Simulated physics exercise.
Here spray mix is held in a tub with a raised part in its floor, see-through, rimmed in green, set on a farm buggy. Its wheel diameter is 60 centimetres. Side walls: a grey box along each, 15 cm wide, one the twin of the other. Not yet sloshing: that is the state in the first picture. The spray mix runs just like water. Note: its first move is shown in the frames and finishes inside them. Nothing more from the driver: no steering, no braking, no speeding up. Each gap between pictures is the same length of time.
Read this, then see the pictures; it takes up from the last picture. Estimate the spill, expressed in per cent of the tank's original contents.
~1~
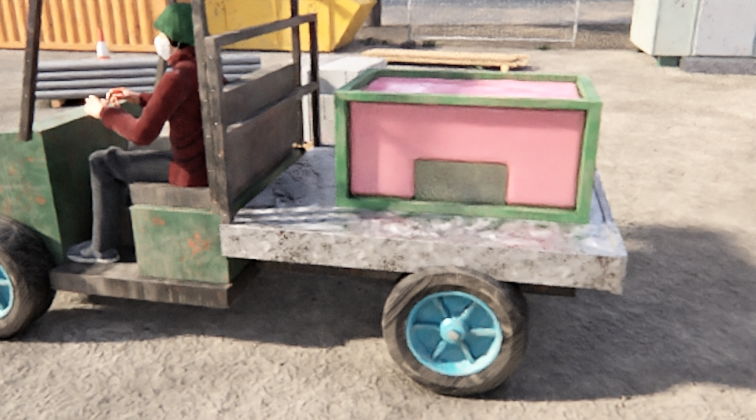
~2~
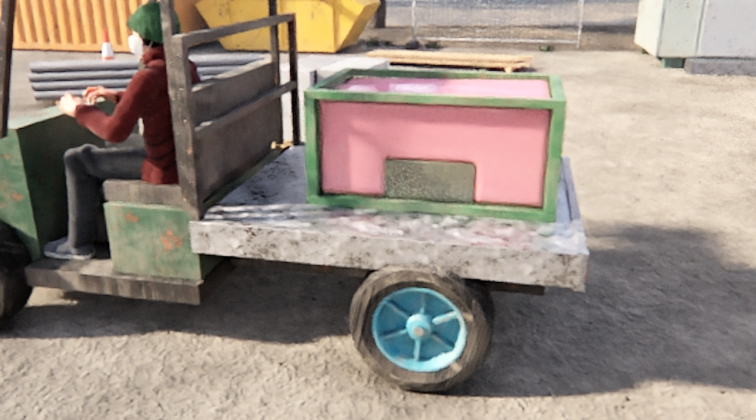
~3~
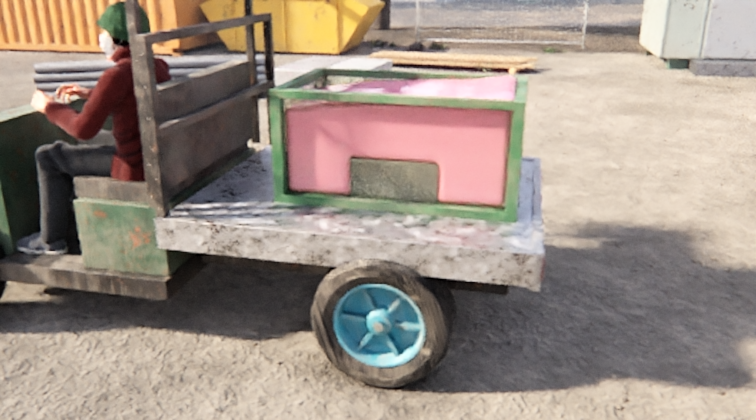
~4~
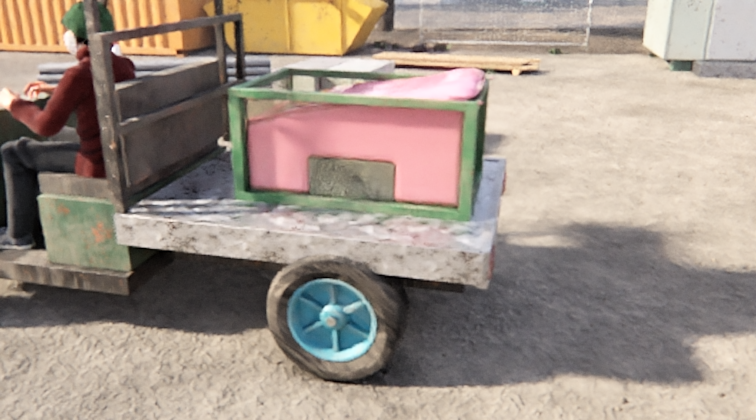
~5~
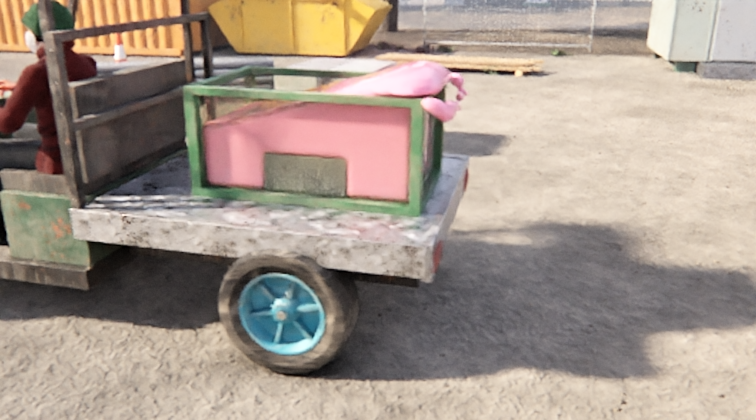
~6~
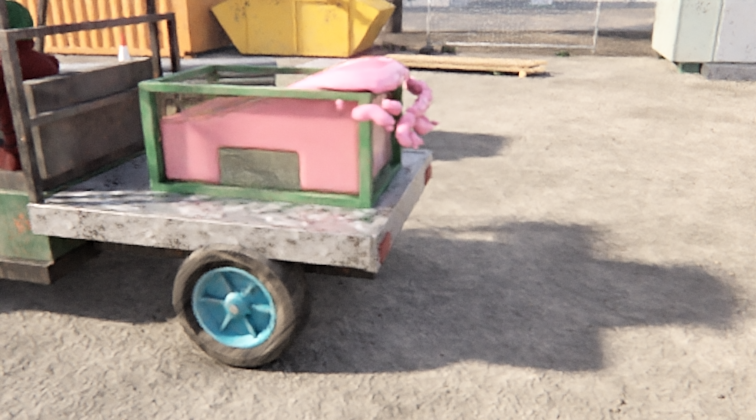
The spill comes to around 11 in every hundred.
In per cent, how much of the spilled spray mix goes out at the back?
Some 60 per cent of it.
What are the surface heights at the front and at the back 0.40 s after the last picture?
Around 44 cm toward the front, with 40 cm behind.
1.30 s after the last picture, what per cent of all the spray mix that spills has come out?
Some 80 percent has come out by that time.
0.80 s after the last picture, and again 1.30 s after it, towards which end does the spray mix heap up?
First at the forward end, then at the rear end.
Then, 0.40 s after the last picture, it stands 41 cm high behind and 44 cm in front; 7 per cent has gone over the back.
Then, 0.80 s after the last picture, it stands 31 cm high behind and 47 cm in front; 7 per cent has gone over the back.
Then, 1.30 s after the last picture, it stands 52 cm high behind and 34 cm in front; 9 per cent has gone over the back.
Then, 2.98 s after the last picture, 11 per cent has gone over the back, 27 of 248 litres.
